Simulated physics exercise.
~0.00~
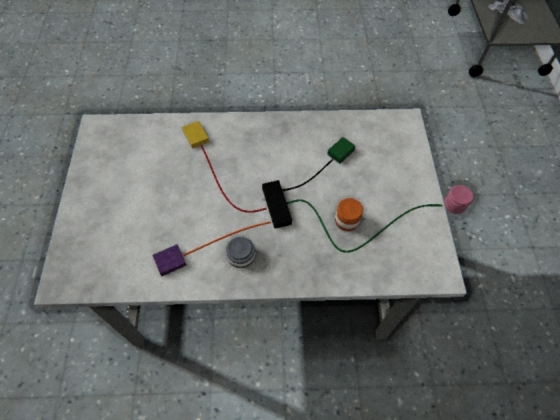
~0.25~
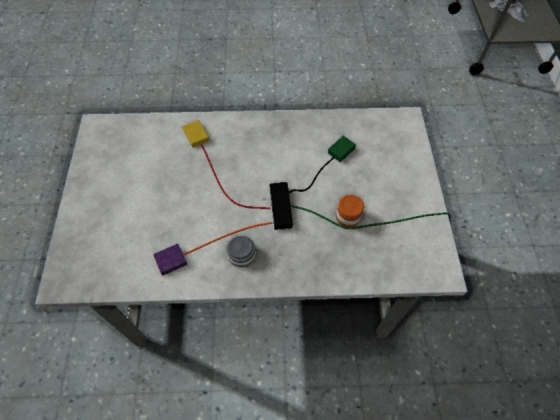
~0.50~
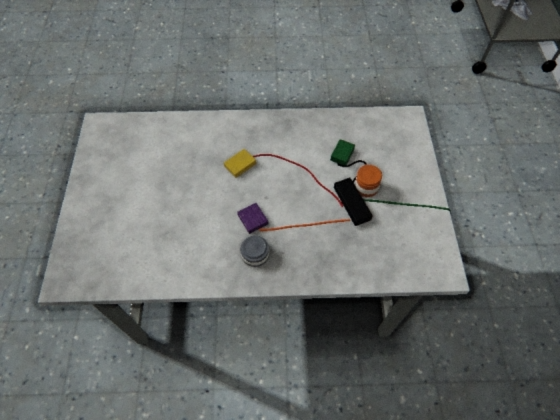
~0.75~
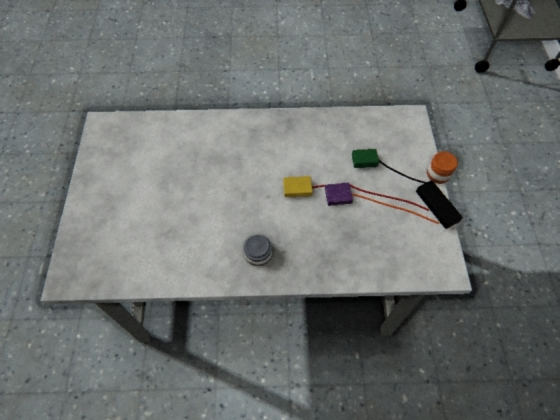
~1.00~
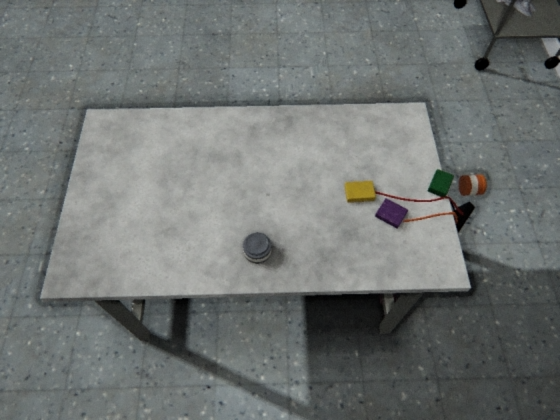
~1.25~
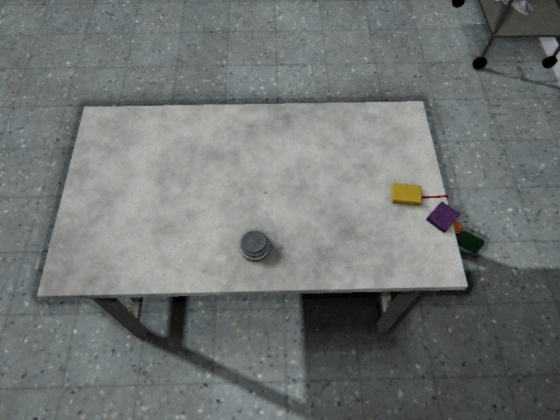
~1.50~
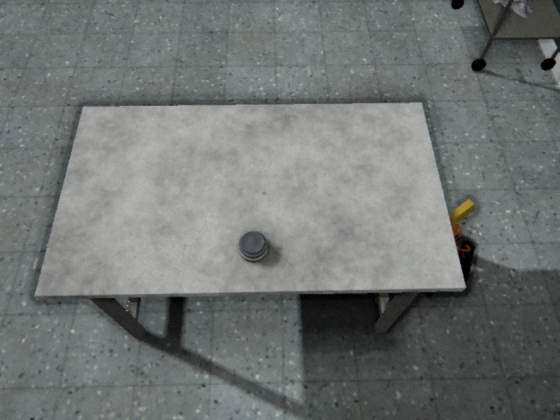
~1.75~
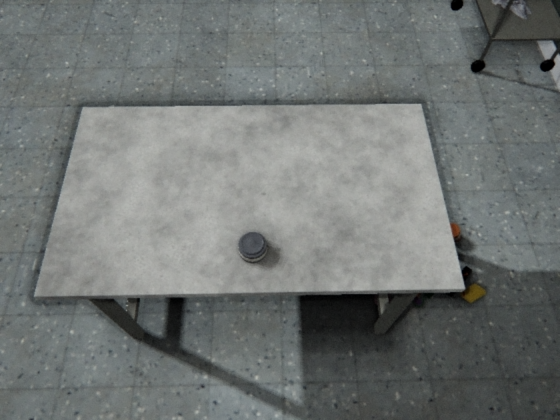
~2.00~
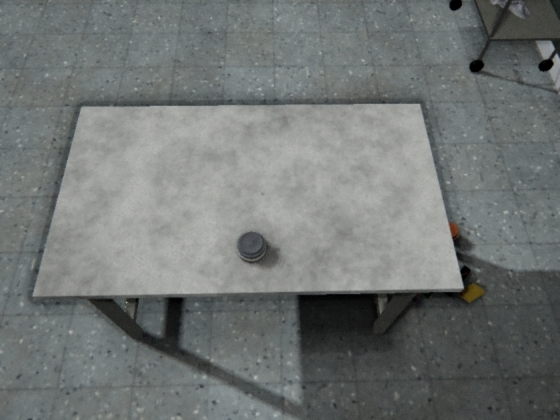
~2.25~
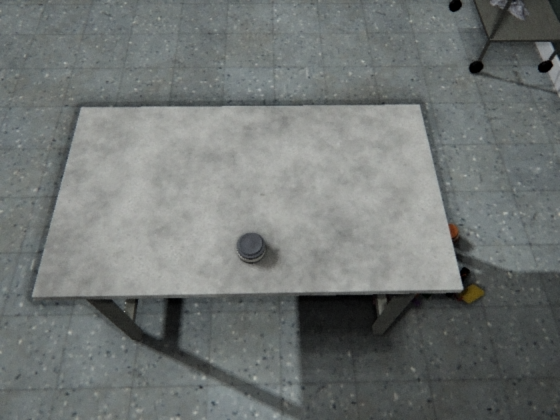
A pale grey table stands on a tiled floor, seen from above by a slightly swaying camera. A black strip near the middle is joined by thin cables to a yellow block, a green block, a purple block and a pink object at the right edge, with an orange-topped tin and a grey jar nearby. The pink object drops from sight, and the strip slides right, trailing the blocks and meeting the tin. Strip and tin go over the right edge, then the green, purple and yellow blocks follow. Only the grey jar remains on top, with pieces lying still beside the table.
